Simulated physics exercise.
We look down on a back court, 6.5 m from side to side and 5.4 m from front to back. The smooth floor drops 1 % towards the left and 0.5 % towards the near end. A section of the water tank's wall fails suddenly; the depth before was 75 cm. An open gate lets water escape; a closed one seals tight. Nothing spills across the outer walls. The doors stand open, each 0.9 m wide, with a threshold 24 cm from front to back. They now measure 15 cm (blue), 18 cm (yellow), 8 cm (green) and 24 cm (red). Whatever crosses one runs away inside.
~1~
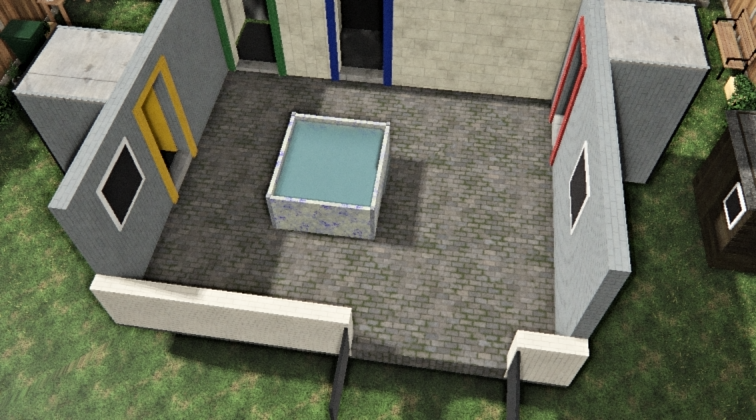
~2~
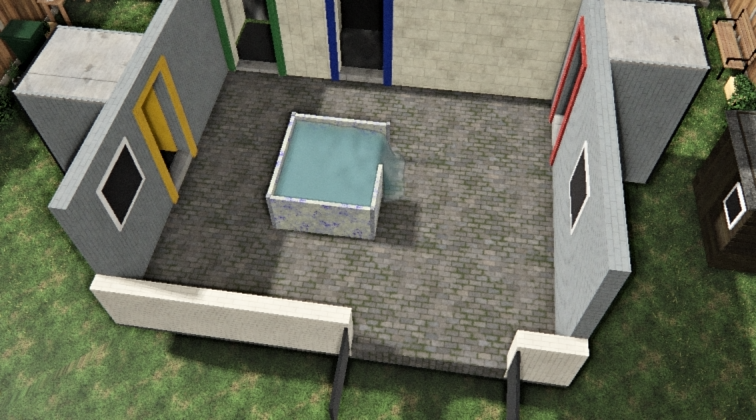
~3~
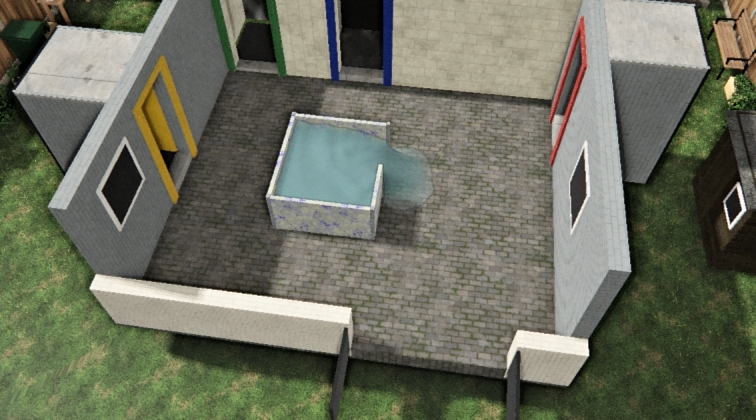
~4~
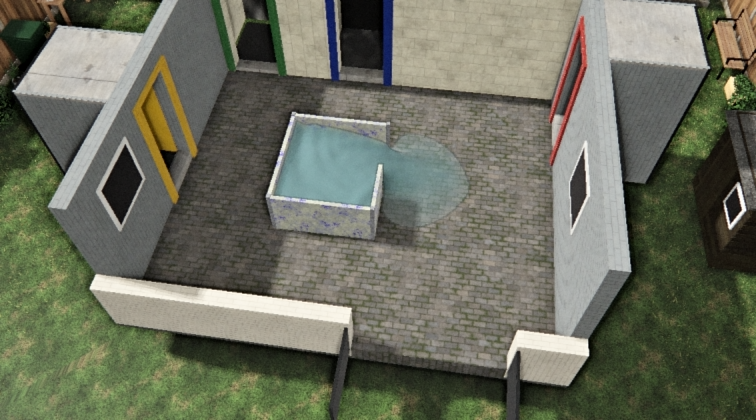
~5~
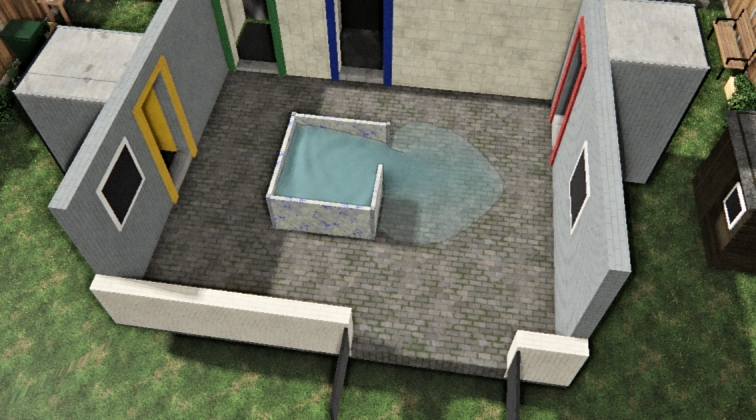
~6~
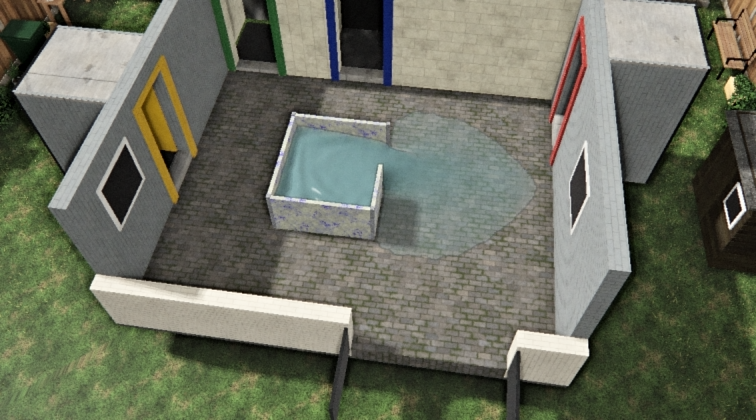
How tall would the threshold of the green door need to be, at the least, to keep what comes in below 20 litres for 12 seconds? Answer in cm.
It would have to be roughly 5.5 cm high.
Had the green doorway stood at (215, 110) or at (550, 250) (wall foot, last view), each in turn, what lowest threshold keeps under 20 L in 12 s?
Roughly 8.0 and 15 cm.
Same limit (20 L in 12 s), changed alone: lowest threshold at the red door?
Roughly 20 cm at red.
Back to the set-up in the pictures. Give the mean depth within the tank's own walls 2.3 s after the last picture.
Some 29 cm.
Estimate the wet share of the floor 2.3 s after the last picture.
Near 35 per cent is wet.
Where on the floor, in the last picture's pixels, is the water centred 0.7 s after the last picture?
Near (389, 186).
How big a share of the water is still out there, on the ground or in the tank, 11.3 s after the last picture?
About 74 per cent.
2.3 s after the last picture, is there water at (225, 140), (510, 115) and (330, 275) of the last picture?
In turn: Not reached, under water, still dry.
Then, 0.7 s after the last picture water covers 30 % of the floor, deepest (38 cm) near (389, 176); it has not reached the green door.
Then, 2.3 s after the last picture water covers 35 % of the floor, deepest (26 cm) near (555, 348); it has not reached the green door.
Then, 11.3 s after the last picture water covers 95 % of the floor, deepest (11 cm) near (133, 304); 6 cm at the green door, 3 litres in over its 8 cm threshold.
At the green door as built, the water peaked near 10 cm, 8.3 s after the last picture.
With a threshold of 4.5 cm, 29 litres would have come in within the 12 s; with 6.5 cm, 10 litres. So under 20 litres takes about 5.5 cm.
